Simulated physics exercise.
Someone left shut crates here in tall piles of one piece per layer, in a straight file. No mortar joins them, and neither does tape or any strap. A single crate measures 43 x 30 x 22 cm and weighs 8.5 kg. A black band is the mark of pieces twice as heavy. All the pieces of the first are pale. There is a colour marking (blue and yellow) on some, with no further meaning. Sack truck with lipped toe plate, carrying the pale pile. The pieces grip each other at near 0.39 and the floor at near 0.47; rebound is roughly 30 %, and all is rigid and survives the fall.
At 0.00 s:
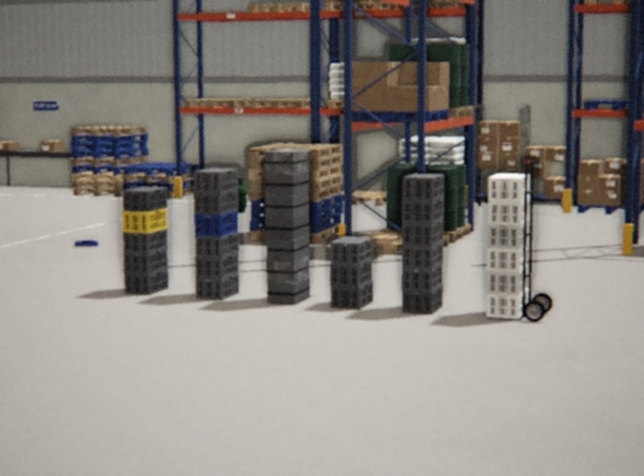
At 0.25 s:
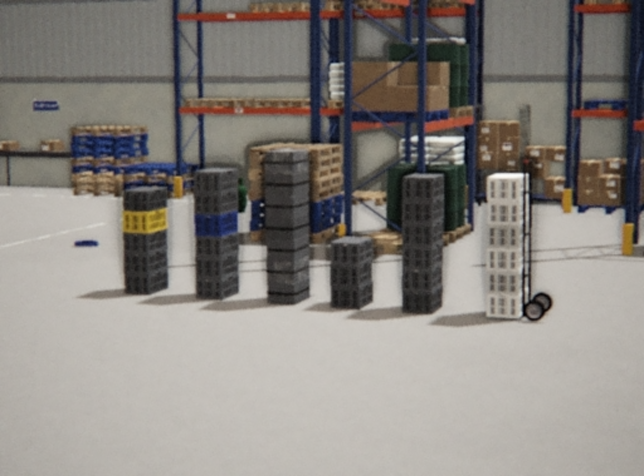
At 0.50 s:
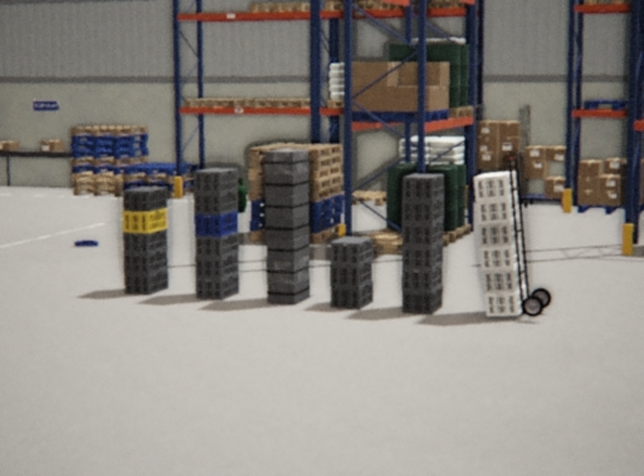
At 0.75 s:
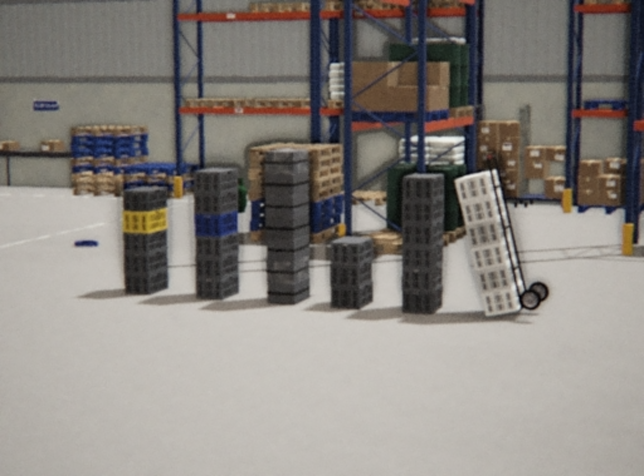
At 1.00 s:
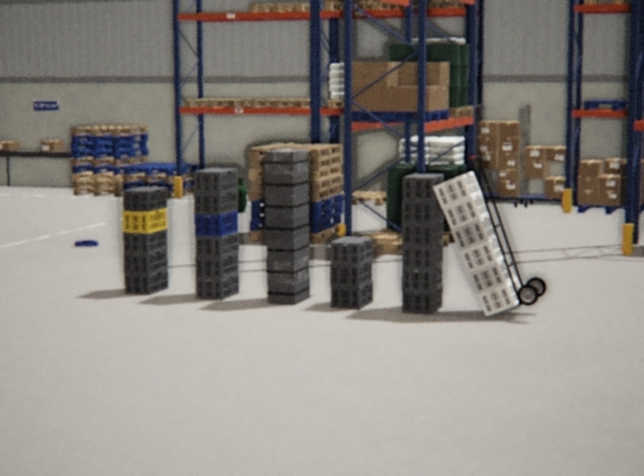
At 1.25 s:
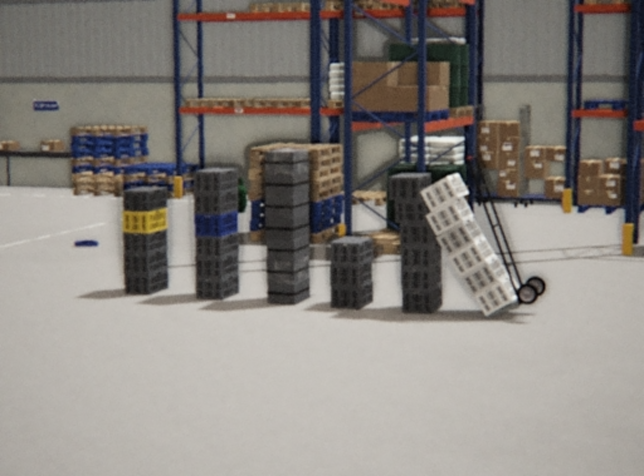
A pale stack of crates on a sack truck tilts left against a dark stack.
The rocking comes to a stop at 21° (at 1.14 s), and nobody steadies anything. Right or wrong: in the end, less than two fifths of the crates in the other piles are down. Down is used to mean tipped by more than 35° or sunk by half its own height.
Right.
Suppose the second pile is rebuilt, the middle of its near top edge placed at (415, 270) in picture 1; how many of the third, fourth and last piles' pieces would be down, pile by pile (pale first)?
Counts down - third: 0; fourth: 0; last: 0.
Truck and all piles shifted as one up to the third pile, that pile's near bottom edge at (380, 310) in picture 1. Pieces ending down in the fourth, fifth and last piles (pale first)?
Down per pile: Fourth 0, fifth 0, last 0.
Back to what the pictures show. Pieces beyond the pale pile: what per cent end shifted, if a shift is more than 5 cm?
Moved: 30 per cent.
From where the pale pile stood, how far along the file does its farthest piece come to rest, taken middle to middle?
120 cm.
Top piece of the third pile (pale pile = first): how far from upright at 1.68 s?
It leans around 0°.
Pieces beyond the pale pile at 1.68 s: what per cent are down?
0 percent by then.
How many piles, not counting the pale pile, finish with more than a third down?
1 altogether.
After 1.68 s, 6 of the pale pile down; none of the 27 other crates down, 6 disturbed.
After 2.10 s, 6 of the pale pile down; 4 of the 27 other crates down.
At rest (4.1 s), 6 of the pale pile down; 6 of the 27 other crates down; yellow crate unmoved; blue crate unmoved. That is 22 per cent. As the last picture would show them, middles, yellow crate near (145, 220), blue crate near (216, 223).
